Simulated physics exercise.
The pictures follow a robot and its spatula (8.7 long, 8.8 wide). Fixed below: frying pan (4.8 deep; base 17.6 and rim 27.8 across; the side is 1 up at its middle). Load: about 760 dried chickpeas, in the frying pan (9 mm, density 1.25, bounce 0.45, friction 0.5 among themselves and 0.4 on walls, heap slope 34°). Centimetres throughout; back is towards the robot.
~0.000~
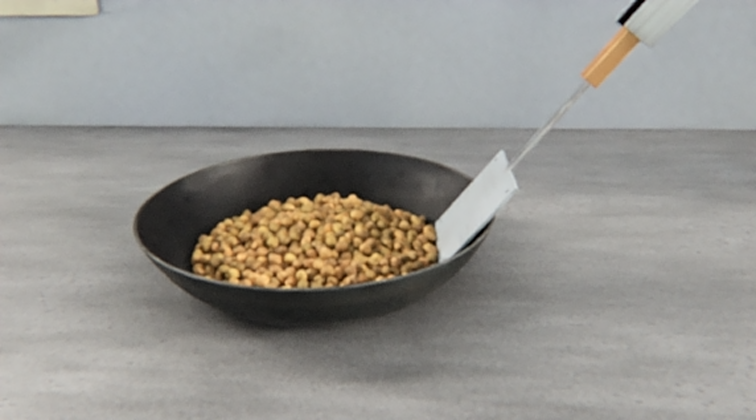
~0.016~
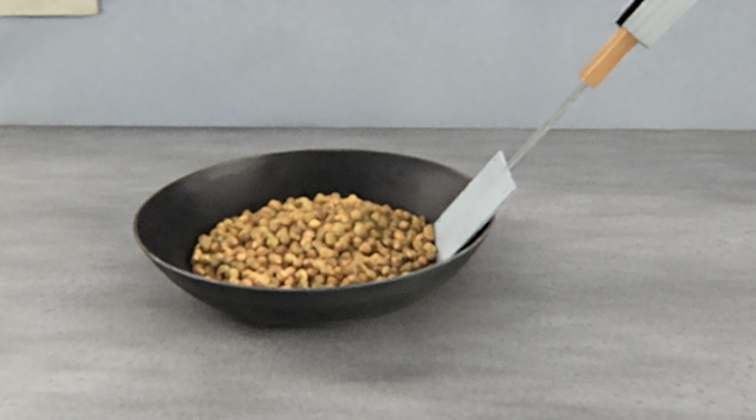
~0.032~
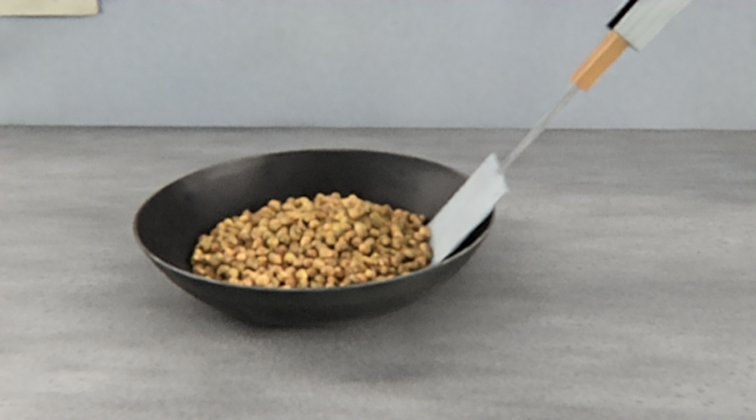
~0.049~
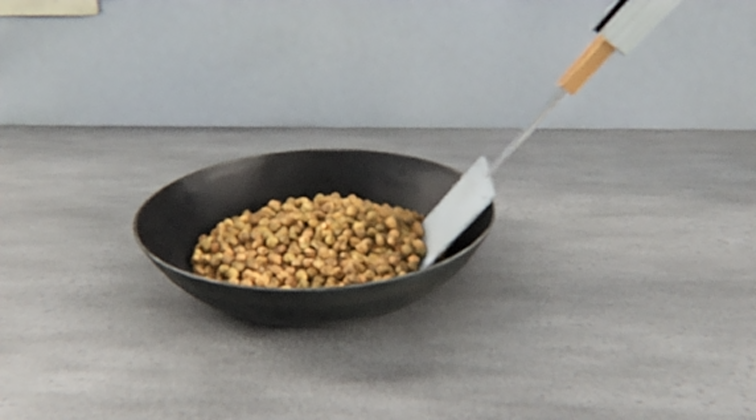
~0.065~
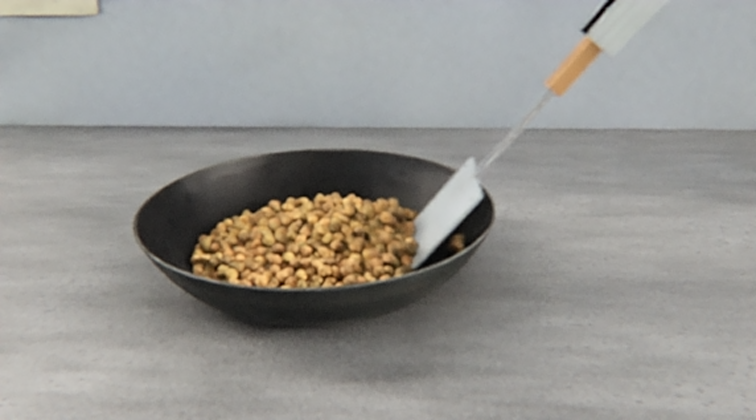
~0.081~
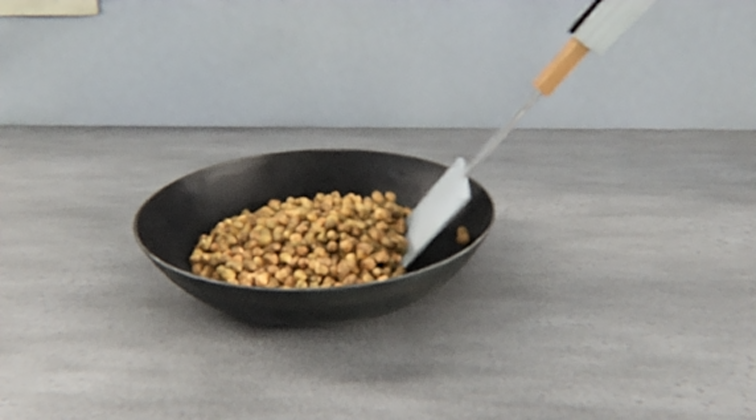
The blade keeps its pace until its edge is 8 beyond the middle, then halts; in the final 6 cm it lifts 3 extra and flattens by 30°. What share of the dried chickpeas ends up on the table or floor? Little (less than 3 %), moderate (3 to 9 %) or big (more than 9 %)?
On the table or floor the share is little, less than 3 %.
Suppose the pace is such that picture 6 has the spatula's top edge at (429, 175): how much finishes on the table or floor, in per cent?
About 5 per cent.
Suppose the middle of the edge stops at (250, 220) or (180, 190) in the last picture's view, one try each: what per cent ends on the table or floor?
About 0 and 20 per cent.
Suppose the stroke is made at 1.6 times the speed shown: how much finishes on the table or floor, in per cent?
Some 5 per cent.
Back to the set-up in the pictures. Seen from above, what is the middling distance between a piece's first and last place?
Roughly 4 cm.
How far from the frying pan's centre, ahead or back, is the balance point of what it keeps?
Some 5.0 cm ahead.
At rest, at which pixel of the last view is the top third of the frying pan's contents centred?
Near (210, 226).
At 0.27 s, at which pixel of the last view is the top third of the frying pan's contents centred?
At about (239, 229).
After 0.18 s, sloping 52°, highest piece 4 above the table; 762 in the frying pan.
After 0.27 s, sloping 41°, highest piece 4 above the table; 762 in the frying pan.
After 0.52 s, sloping 22°, highest piece 5 above the table; 762 in the frying pan.
After 1.57 s, sloping 22°, highest piece 5 above the table; 762 in the frying pan.
In the end, 762 in the frying pan. That is 0 % on the table or floor.
